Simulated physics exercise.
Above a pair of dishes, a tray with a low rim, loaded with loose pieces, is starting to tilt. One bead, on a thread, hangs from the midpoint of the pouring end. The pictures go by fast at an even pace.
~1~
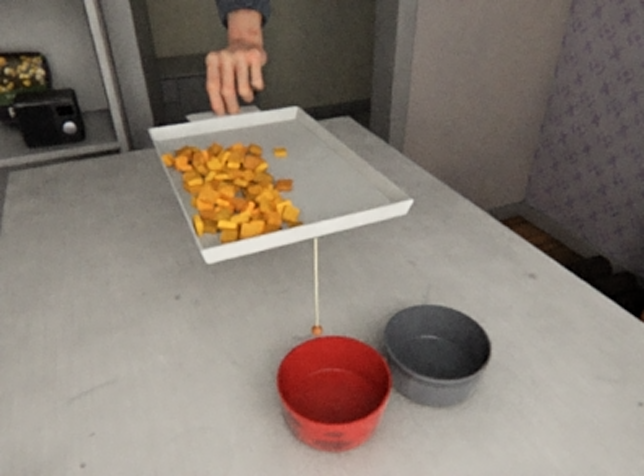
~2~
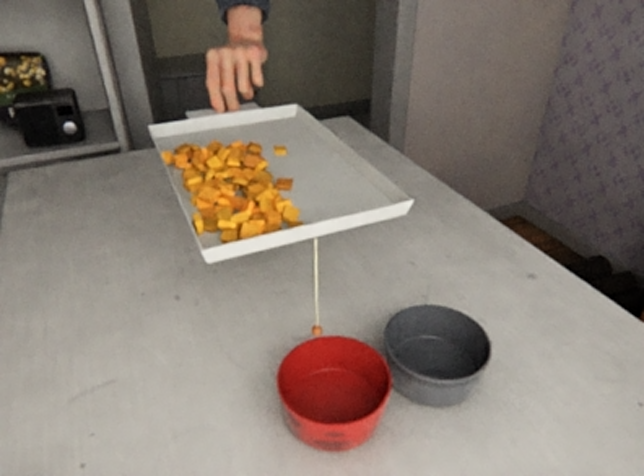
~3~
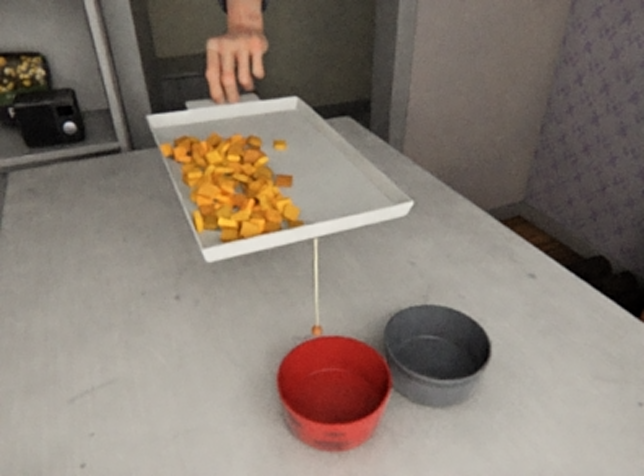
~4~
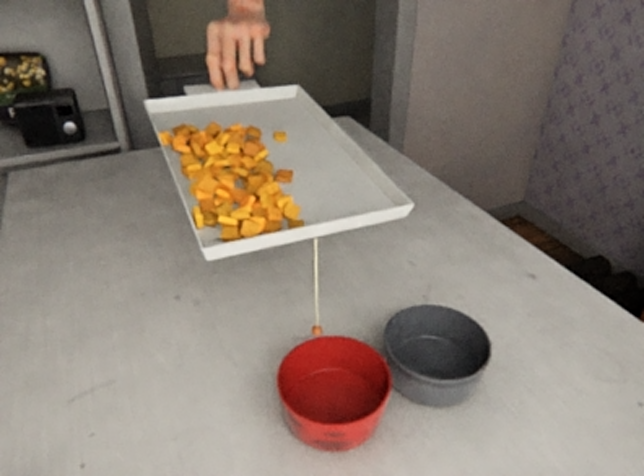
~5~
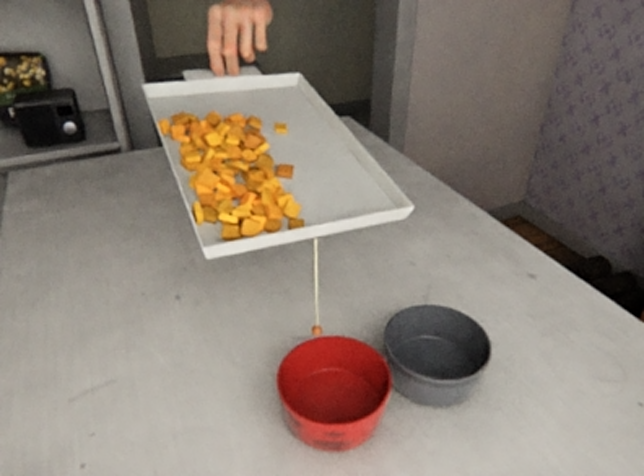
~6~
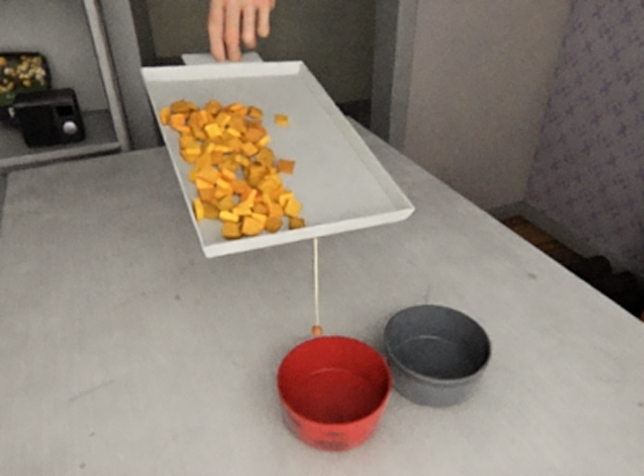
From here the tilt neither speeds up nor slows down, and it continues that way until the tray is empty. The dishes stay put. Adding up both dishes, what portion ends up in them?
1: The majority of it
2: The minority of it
1, the majority of it.
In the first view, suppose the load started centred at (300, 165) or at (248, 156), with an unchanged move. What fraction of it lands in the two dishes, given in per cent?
In order, 80 per cent then 80 per cent.
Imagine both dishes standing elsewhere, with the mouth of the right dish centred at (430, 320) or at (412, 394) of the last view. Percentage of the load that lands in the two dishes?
70, then 20 %.
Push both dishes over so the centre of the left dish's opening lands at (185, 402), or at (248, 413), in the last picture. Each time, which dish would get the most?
Right side first, Right side second.
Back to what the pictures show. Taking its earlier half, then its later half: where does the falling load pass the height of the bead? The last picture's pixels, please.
Initially about (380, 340); subsequently about (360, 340).
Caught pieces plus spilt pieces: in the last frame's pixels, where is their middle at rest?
Close to (360, 391) in the last picture.
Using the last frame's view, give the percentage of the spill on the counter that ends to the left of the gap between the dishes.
Close to 90 %.
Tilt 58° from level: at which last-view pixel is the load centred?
Close to (319, 202).
Soon, tray tipped steeply; nearly all on the tray; a stray few in the air.
A while on, tray tipped right over; about a third on the tray; about a quarter in the left dish; about a quarter in the right dish; a small part outside both; a small part in the air.
Towards the end, tray tipped past a quarter turn; about half in the left dish; about a third in the right dish; a small part outside both; a stray few in the air.
Finally, tray tipped past a quarter turn; about half in the left dish; about a third in the right dish; a small part outside both; a stray few in the air.
